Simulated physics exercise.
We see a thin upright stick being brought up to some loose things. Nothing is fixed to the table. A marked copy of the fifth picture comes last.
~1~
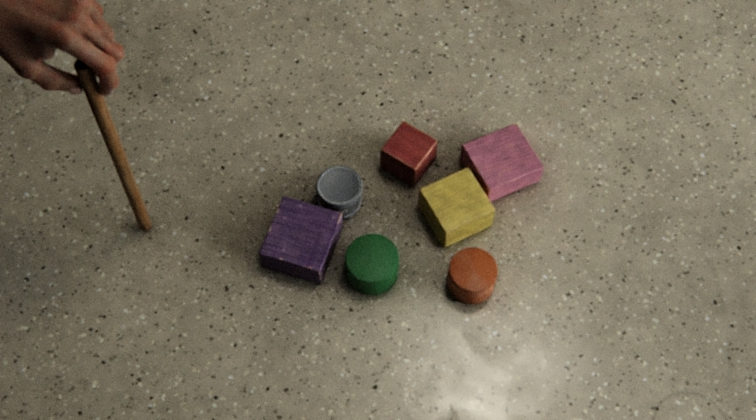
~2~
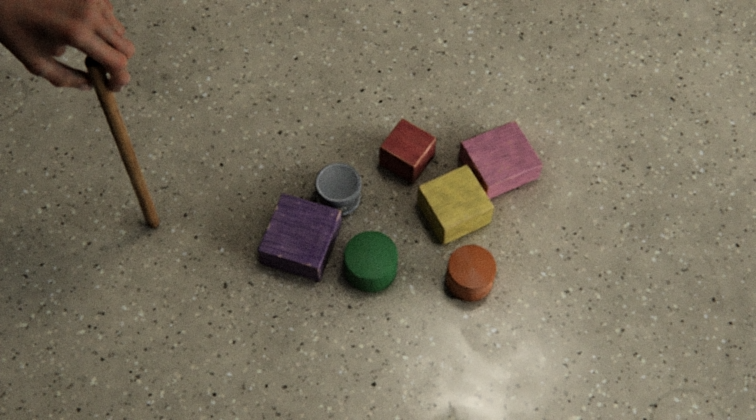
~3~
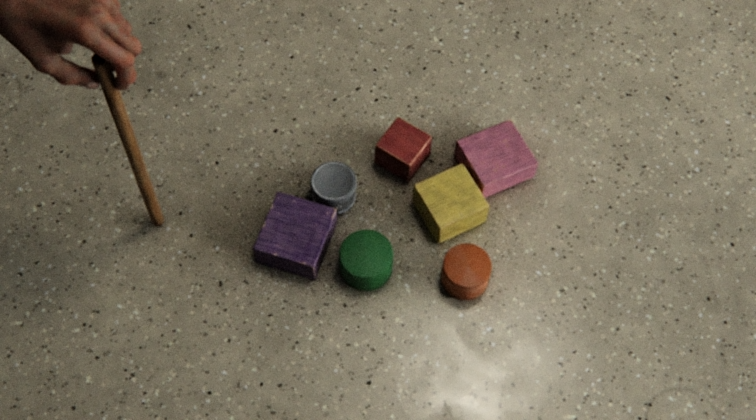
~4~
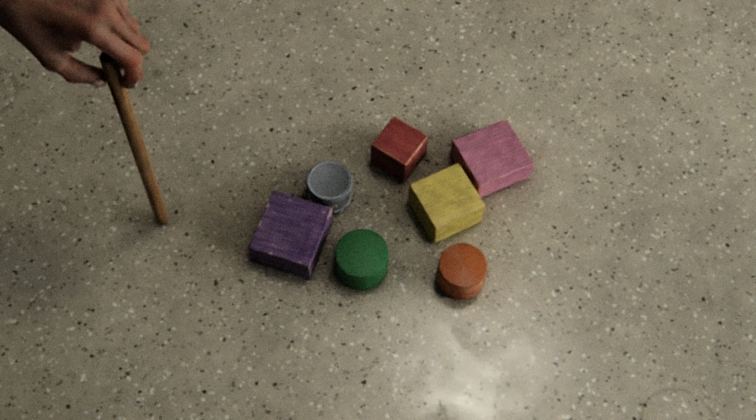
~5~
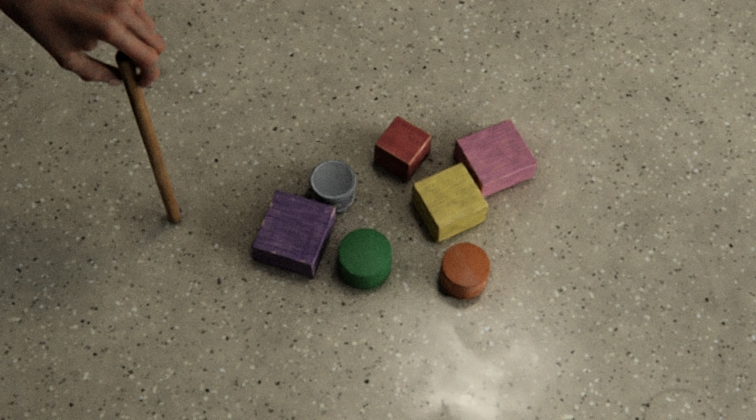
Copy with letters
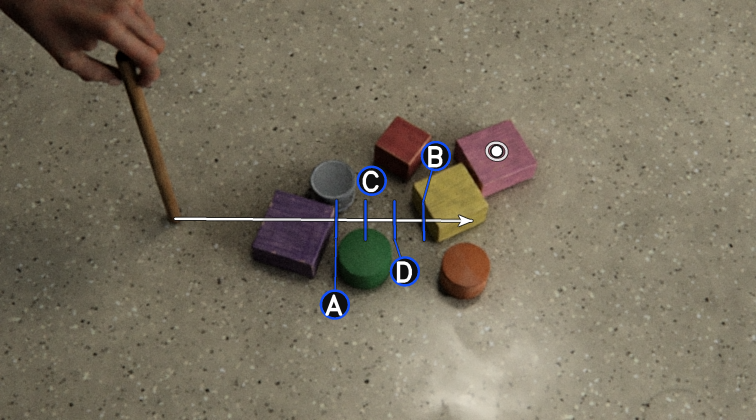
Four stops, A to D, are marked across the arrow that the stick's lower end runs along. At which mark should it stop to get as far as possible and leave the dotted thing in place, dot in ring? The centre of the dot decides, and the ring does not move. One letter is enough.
It can go as far as B.
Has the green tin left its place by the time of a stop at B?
Yes.
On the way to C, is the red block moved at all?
No.
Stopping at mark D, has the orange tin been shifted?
No.
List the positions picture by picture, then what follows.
In the first picture, orange tin (472, 276); pink block (501, 163); yellow block (456, 208).
In the second picture, yellow block (455, 205); red block (408, 151).
In the third picture, grey tin (334, 188); green tin (366, 260).
In the fourth picture, purple block (291, 235); orange tin (462, 272).
In the fifth picture, pink block (495, 158); yellow block (449, 203); red block (403, 148).
On the marked copy, A at (336, 220); B at (424, 221); C at (366, 220); D at (394, 221); the arrow from (175, 219) to (472, 221); the white dot at (496, 151).
With B. Early on, foot of the stick (266, 221).
Further on, foot of the stick (356, 221); green tin (393, 296); purple block (337, 252).
At the end, foot of the stick (424, 222); green tin (394, 297); purple block (338, 253); the dot is still in its ring.
As for the rest, A keeps the dot in but is short; C keeps the dot in but is short; D keeps the dot in but is short.
